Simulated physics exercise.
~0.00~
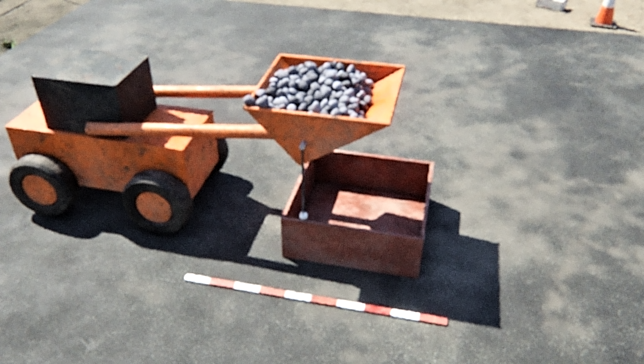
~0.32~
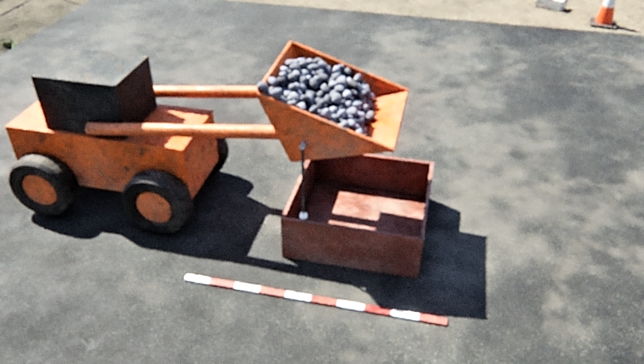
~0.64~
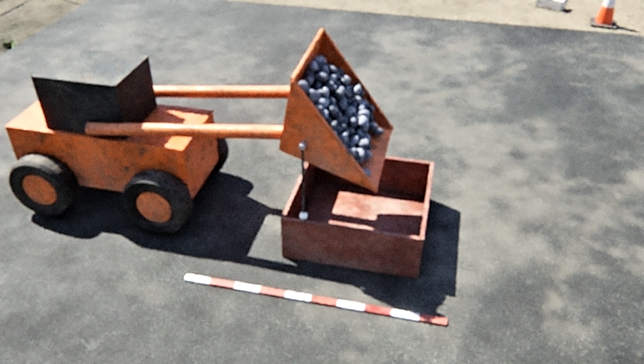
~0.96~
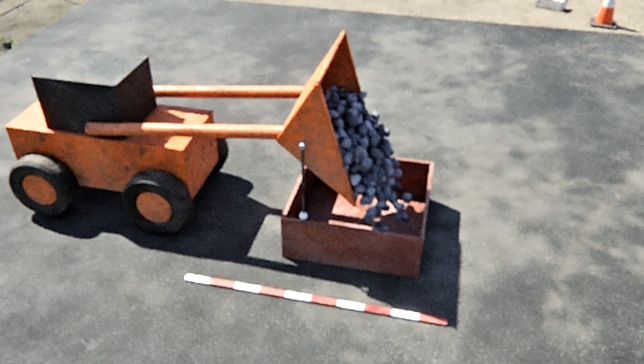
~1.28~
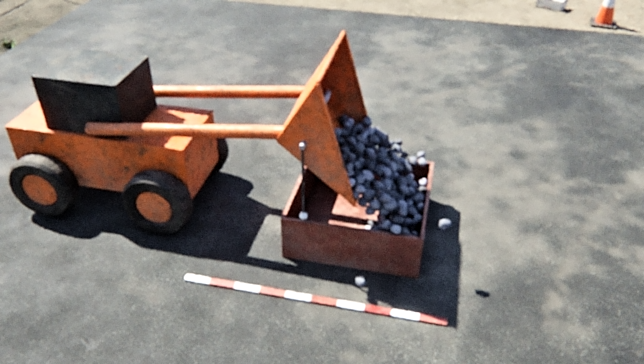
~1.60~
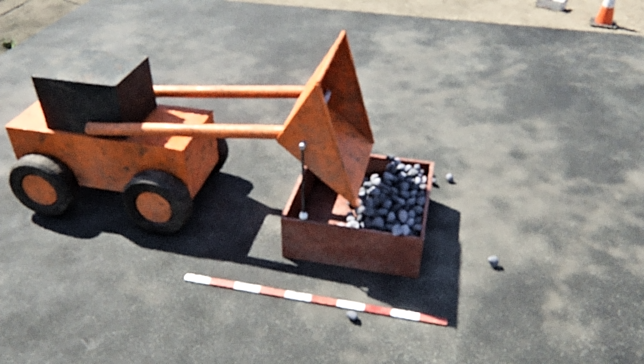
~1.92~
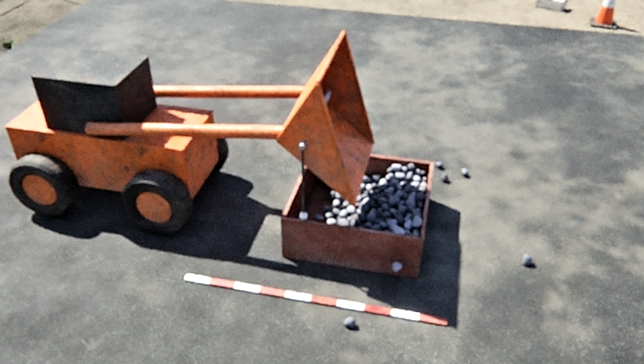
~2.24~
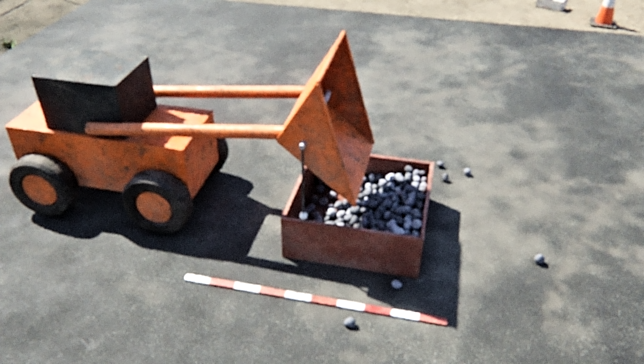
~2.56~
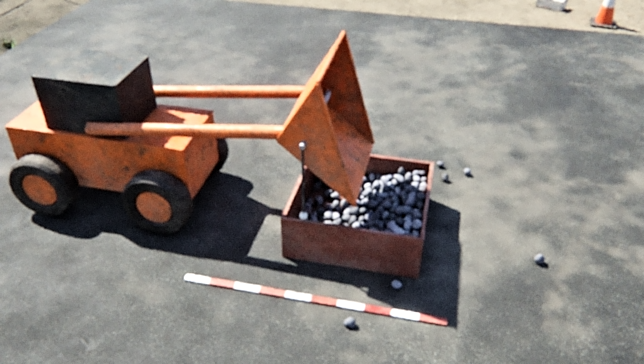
At the start, an orange toy-like loader on the left holds a bucket heaped with grey stones above an open reddish box, with a red and white striped staff lying in front. The bucket tips forward to the right, and the stones stay in it at first. As it tilts steeply, they slide over its lower edge and pour into the box. Nearly all the load drops in, while a few stones bounce out and roll across the pavement. The bucket stays tipped and looks empty, the stones settle in the box, and a handful lie scattered around it.
